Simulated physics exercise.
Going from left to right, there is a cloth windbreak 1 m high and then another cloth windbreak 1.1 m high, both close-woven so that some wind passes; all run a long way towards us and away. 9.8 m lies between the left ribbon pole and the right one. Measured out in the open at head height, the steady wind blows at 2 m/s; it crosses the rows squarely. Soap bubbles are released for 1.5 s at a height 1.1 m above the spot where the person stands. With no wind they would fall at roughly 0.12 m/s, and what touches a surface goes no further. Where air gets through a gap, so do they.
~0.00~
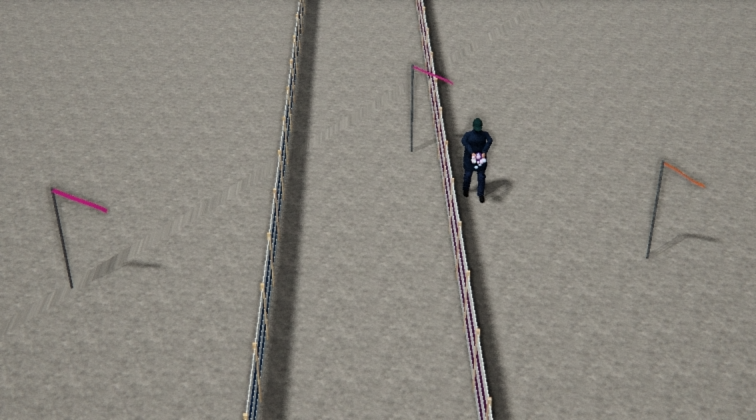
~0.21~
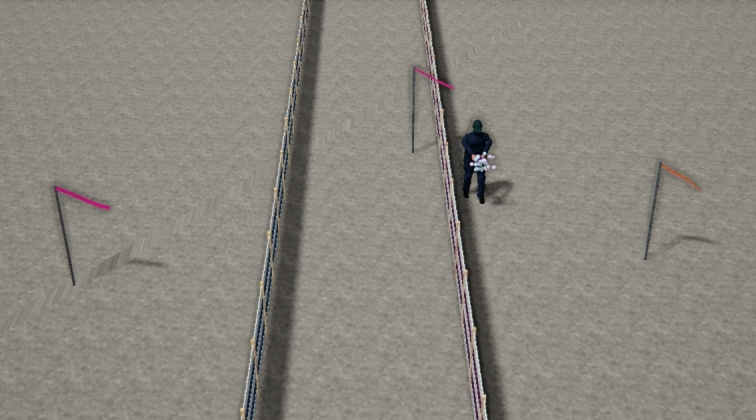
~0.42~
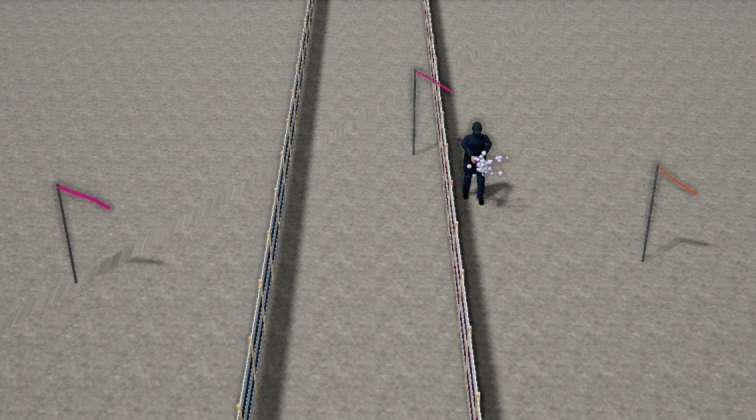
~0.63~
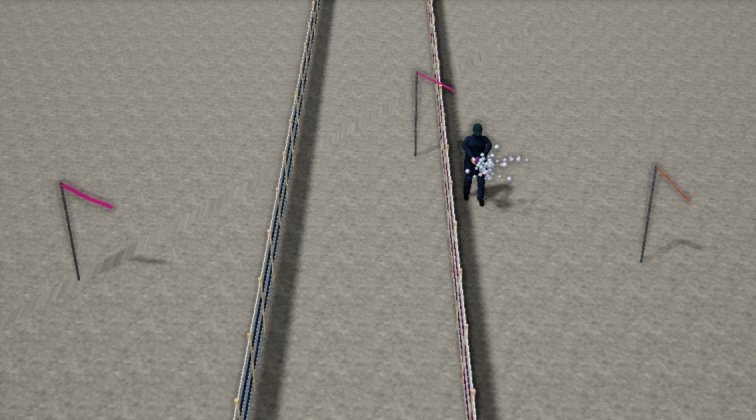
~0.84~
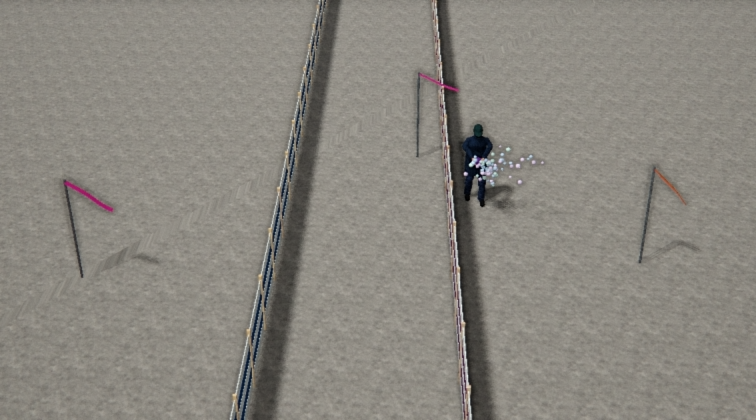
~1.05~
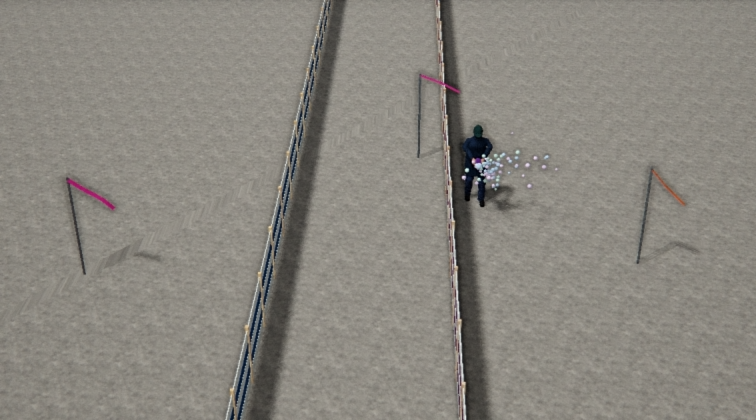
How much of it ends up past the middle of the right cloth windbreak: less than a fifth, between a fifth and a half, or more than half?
Less than a fifth.
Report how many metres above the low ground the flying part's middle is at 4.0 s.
Middle height: Approx. 0.8 m.
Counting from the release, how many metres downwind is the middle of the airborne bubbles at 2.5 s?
About 1.0 m.
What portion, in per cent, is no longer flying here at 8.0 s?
Roughly 30 percent by that time.
After 2.5 s, 0 % is no longer flying here, and 0 % is beyond the right cloth windbreak; the middle of what still flies is 1.0 m above the low ground, near (536, 171).
After 4.0 s, 2 % is no longer flying here, and 0 % is beyond the right cloth windbreak; the middle of what still flies is 0.8 m above the low ground, near (588, 179).
After 8.0 s, 30 % is no longer flying here, and 0 % is beyond the right cloth windbreak; the middle of what still flies is 0.7 m above the low ground, near (736, 188).
After 20.0 s, 81 % is no longer flying here, and 0 % is beyond the right cloth windbreak.
After 45.0 s, 100 % is no longer flying here, and 0 % is beyond the right cloth windbreak.
